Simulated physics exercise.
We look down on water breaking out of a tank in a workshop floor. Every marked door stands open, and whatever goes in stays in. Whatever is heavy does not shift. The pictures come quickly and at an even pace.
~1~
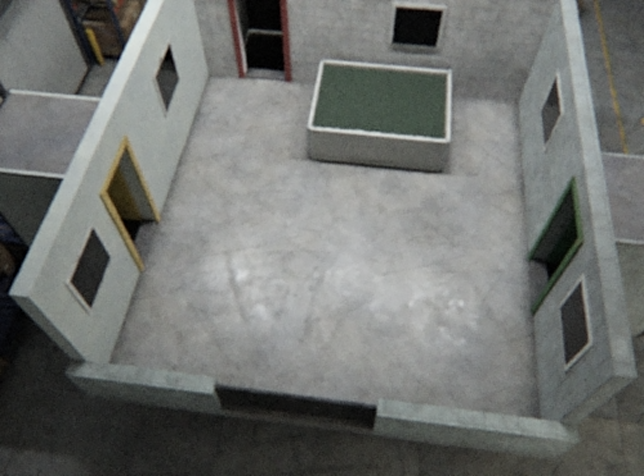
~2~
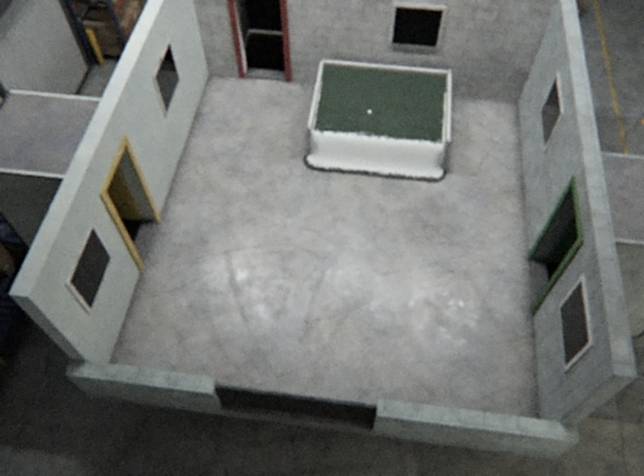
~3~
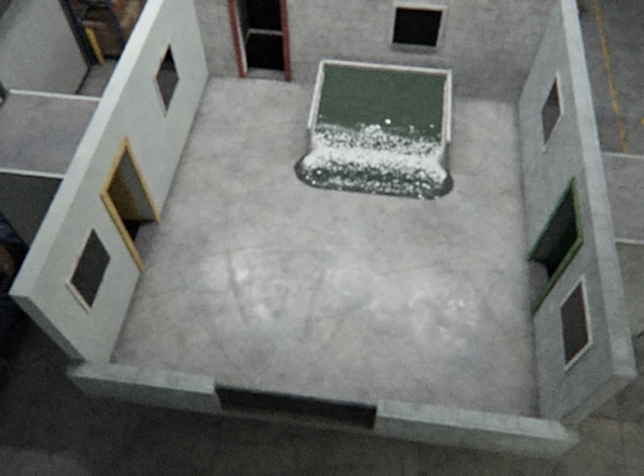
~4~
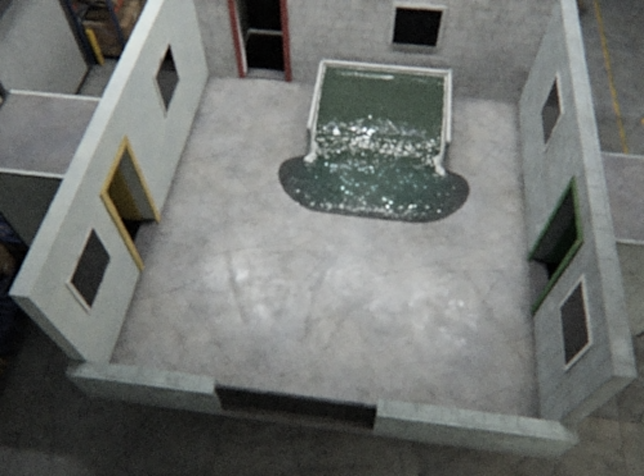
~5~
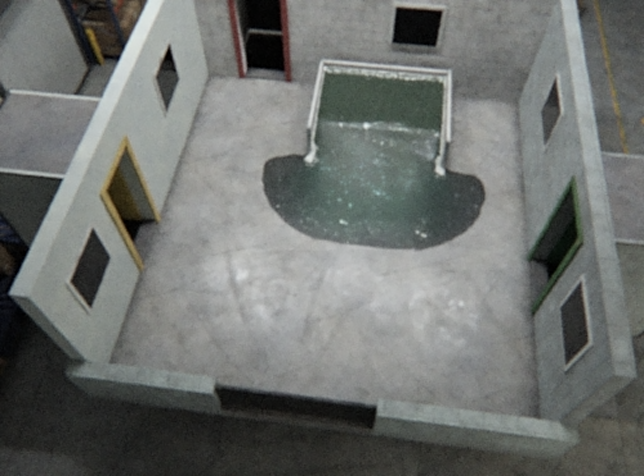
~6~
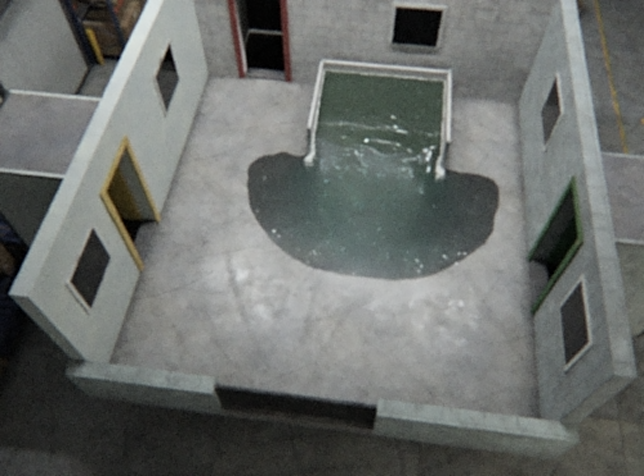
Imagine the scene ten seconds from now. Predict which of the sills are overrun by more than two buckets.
My prediction: The green door gets two buckets or fewer; the yellow door gets two buckets or fewer; the red door gets over two buckets.
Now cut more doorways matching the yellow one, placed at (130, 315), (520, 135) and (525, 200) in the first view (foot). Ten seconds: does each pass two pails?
Door one breaks the limit, door two stays inside the limit, door three stays inside the limit.
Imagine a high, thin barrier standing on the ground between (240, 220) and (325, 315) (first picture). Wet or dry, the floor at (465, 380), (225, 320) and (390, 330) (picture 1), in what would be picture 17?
Submerged; untouched; submerged.
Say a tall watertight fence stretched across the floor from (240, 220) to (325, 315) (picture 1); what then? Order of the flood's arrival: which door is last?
My choice is the red-painted one.
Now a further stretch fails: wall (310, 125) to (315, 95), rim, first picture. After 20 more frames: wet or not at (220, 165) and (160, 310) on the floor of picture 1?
The first spot is swamped, the second swamped.
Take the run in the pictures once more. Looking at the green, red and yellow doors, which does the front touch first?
It's the green door.
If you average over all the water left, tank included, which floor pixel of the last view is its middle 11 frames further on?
Point: (364, 238).
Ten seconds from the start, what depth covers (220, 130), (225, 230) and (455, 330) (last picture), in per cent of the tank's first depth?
Estimated readings in sequence: 8, 12, 8 percent.
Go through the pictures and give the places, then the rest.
Still water in the water tank at (382, 102), in the first frame.
Water pours out at (376, 154) and has run to (307, 158), in the second frame.
The front is at (299, 169), out from the gap at (376, 155), in the third frame.
The front is at (284, 180), out from the gap at (376, 156), in the fourth frame.
Water pours out at (376, 156) and has run to (275, 205), in the fifth frame.
Water pours out at (376, 156) and has run to (312, 263), in the sixth frame.
A moment on, water covers 55 % of the floor; the green door wet at the sill, nothing in, the yellow door not reached, the red door not reached.
Next, water covers 65 % of the floor; the green door wet at the sill, nothing in, the yellow door wet at the sill, nothing in, the red door not reached.
Then, water covers 70 % of the floor; the green door wet at the sill, nothing in, the yellow door wet at the sill, nothing in, the red door not reached.
Later, water covers 80 % of the floor; the green door under two buckets in, the yellow door under two buckets in, the red door not reached.
In the end, water covers 100 % of the floor; the green door under two buckets in, the yellow door under two buckets in, the red door over two buckets in.
